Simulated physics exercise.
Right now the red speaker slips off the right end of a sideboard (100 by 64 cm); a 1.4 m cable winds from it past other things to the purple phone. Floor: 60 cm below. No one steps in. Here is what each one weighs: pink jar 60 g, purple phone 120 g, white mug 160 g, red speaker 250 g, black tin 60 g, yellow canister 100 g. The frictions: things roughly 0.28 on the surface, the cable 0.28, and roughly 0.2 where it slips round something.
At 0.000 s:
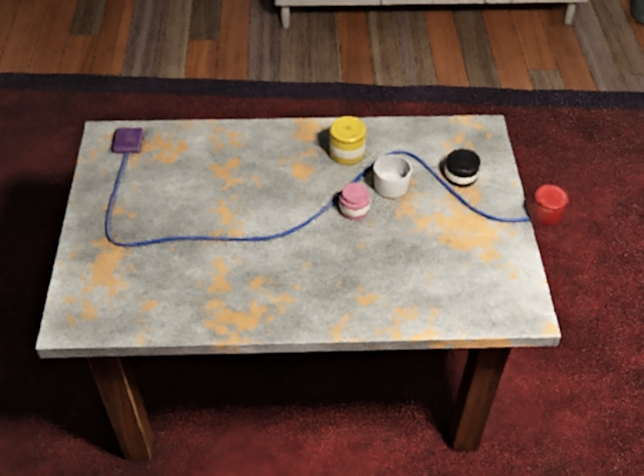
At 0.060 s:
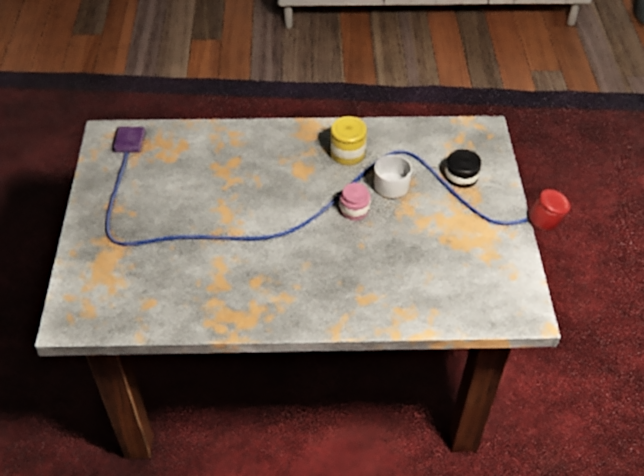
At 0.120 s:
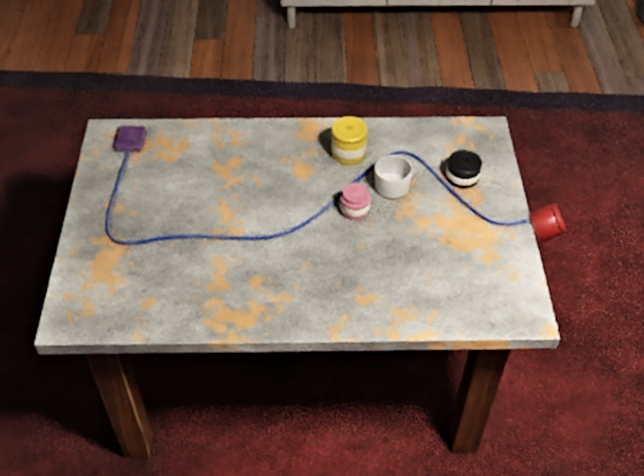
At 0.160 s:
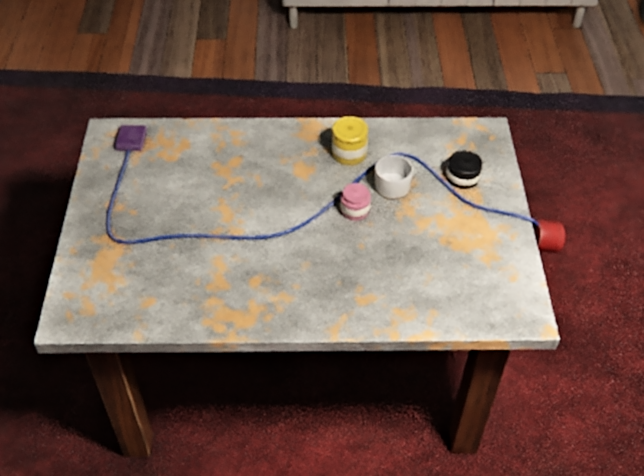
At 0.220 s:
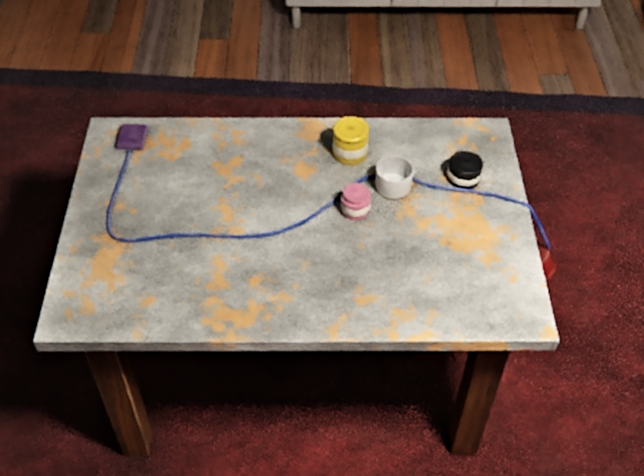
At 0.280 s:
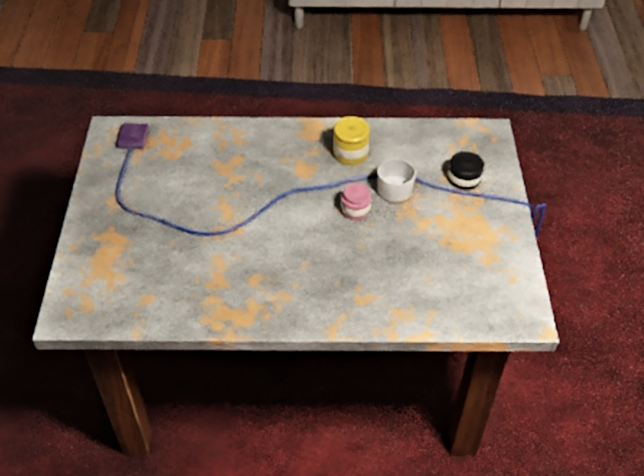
On a table, a red speaker tips over the right edge and drops, pulling the blue cable.
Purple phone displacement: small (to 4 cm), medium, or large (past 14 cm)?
Large.
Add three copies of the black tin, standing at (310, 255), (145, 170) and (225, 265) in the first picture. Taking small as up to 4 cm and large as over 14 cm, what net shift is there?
Slight, big, then slight.
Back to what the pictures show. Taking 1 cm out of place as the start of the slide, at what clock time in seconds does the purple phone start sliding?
The purple phone gets there close to 0.42 s.
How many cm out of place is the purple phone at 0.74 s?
The purple phone is around 30 cm from where it began.
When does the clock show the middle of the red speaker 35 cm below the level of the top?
That is: 0.34 s.
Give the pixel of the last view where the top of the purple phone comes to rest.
In the last view, the top sits at about (295, 143).
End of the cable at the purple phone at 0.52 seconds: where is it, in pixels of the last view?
In the last view it is close to (189, 128).
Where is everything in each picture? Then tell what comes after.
In the first frame, purple phone (128, 138); cable runs through (472, 208) (307, 222) (182, 238) (112, 199).
In the second frame, red speaker (552, 200); cable runs through (472, 209) (307, 222) (113, 198).
In the third frame, red speaker (548, 223); cable runs through (473, 210) (307, 222) (113, 197).
In the fourth frame, red speaker (545, 236); cable runs through (481, 208) (307, 222) (114, 196).
In the fifth frame, red speaker (537, 263); cable runs through (524, 204) (308, 219) (114, 195).
In the sixth frame, purple phone (133, 133); cable runs through (443, 189) (327, 186) (220, 233) (118, 194).
At 0.5 s, the cable's tail end at (189, 128); purple phone 13 cm off its start, red speaker over the edge, white mug 1 cm off its start.
At 0.7 s, the cable's tail end at (255, 151); purple phone 32 cm off its start, red speaker over the edge, white mug 1 cm off its start.
At 1.0 s, the cable's tail end at (288, 158); purple phone 38 cm off its start at (295, 143), red speaker over the edge, white mug 1 cm off its start at (398, 173).
At 1.2 s, the cable's tail end at (288, 158); purple phone 38 cm off its start, red speaker over the edge, white mug 1 cm off its start.
At 2.4 s, the cable's tail end at (288, 158); purple phone 38 cm off its start at (295, 143), red speaker over the edge, white mug 1 cm off its start at (398, 173), black tin 1 cm off its start at (469, 159).
